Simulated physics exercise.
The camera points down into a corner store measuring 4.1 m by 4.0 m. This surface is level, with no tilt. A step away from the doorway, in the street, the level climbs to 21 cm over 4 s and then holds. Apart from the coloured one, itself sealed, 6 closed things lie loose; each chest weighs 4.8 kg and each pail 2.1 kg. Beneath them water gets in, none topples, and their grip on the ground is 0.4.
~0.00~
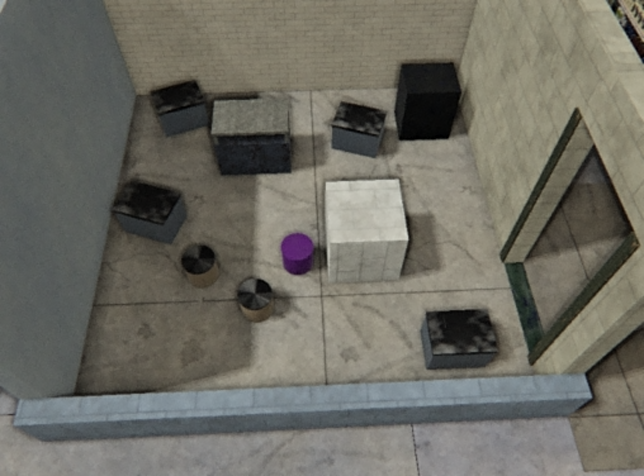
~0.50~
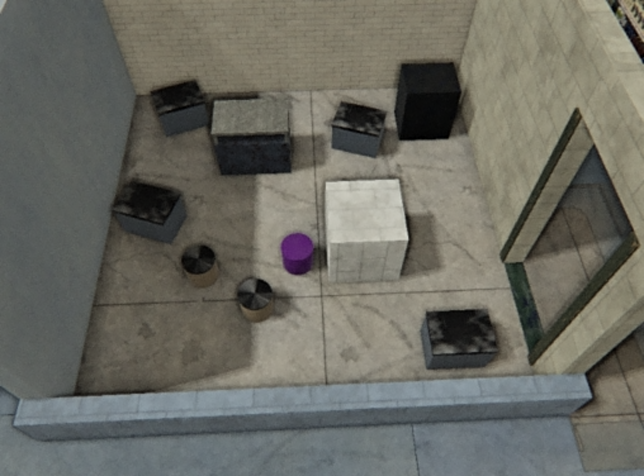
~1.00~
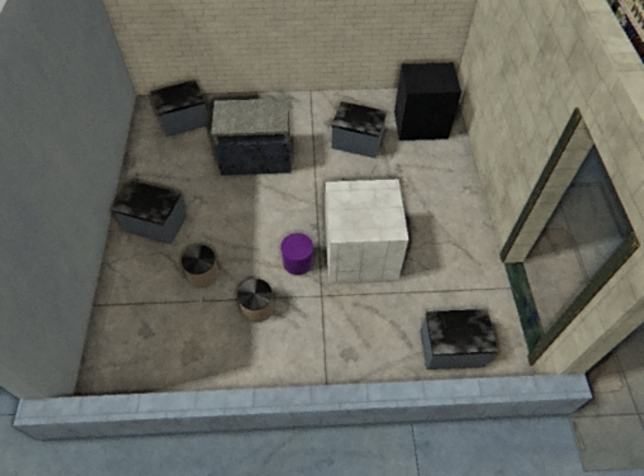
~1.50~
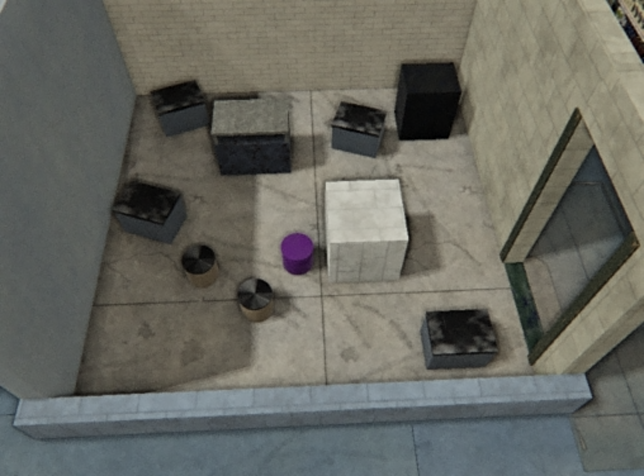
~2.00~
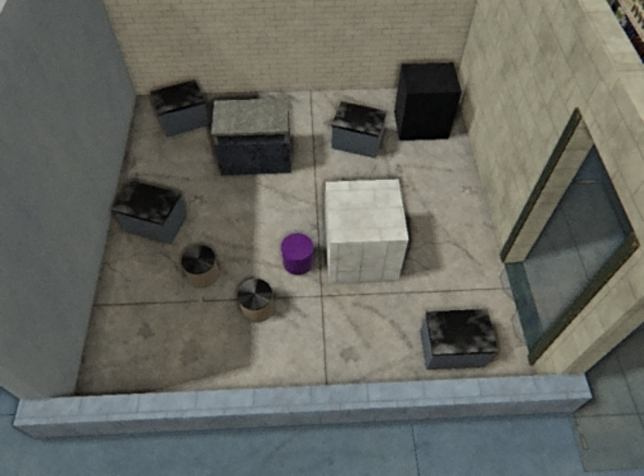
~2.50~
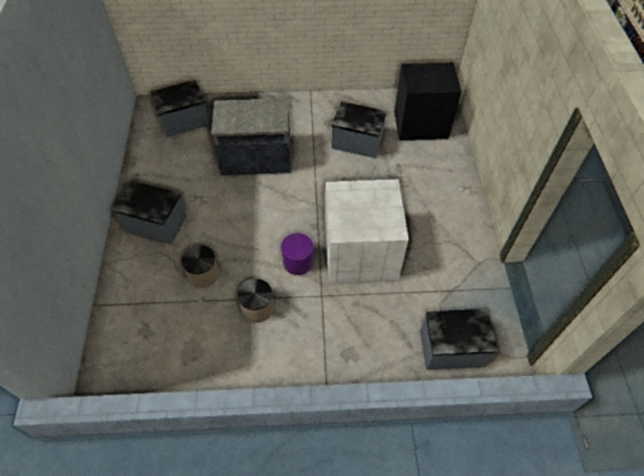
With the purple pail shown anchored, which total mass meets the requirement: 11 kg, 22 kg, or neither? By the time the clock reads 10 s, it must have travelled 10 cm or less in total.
The low one.
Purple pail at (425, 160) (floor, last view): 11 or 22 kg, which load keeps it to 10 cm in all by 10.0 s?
So both weights work.
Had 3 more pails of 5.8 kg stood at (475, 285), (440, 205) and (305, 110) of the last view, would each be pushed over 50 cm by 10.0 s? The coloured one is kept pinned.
One by one: Too far, not far enough and not far enough.
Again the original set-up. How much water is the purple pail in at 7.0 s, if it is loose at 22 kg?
About 1 cm.
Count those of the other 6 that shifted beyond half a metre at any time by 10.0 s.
Total: 5.
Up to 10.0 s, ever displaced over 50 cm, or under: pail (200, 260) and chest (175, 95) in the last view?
In turn: Beyond, below.
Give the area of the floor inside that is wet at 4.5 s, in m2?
At that time the wet patch spans about 5.0 m2.
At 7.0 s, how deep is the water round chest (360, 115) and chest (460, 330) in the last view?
Roughly 2 and 10 cm.
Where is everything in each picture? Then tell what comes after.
In the first picture, the purple pail at (297, 246), on the bottom; water covers 0.0 m2; 0 of 7 have shifted.
In the second picture, the purple pail at (297, 246) rests on the ground; 0.0 m2 under water; 0 of 7 have shifted.
In the third picture, the purple pail at (297, 246) rests on the ground; water covers 0.0 m2; 0 of 7 have shifted.
In the fourth picture, the purple pail at (297, 246) rests on the ground; water covers 0.0 m2; 0 of 7 have shifted.
In the fifth picture, the purple pail at (297, 246) rests on the ground; water covers 0.0 m2; 0 of 7 have shifted.
In the sixth picture, the purple pail at (297, 246), on the bottom; 0.4 m2 under water; 0 of 7 have shifted.
After 3.5 s the purple pail would be 0 cm from its start with 11 kg and 0 cm from its start with 22 kg; 0 cm of water round it then.
After 4.5 s the purple pail would be 0 cm from its start with 11 kg and 0 cm from its start with 22 kg; 1 cm of water round it then.
After 7.0 s the purple pail would be 0 cm from its start with 11 kg and 0 cm from its start with 22 kg; 1 cm of water round it then.
After 10.0 s the purple pail would be 0 cm from its start with 11 kg and 0 cm from its start with 22 kg; 2 cm of water round it then.
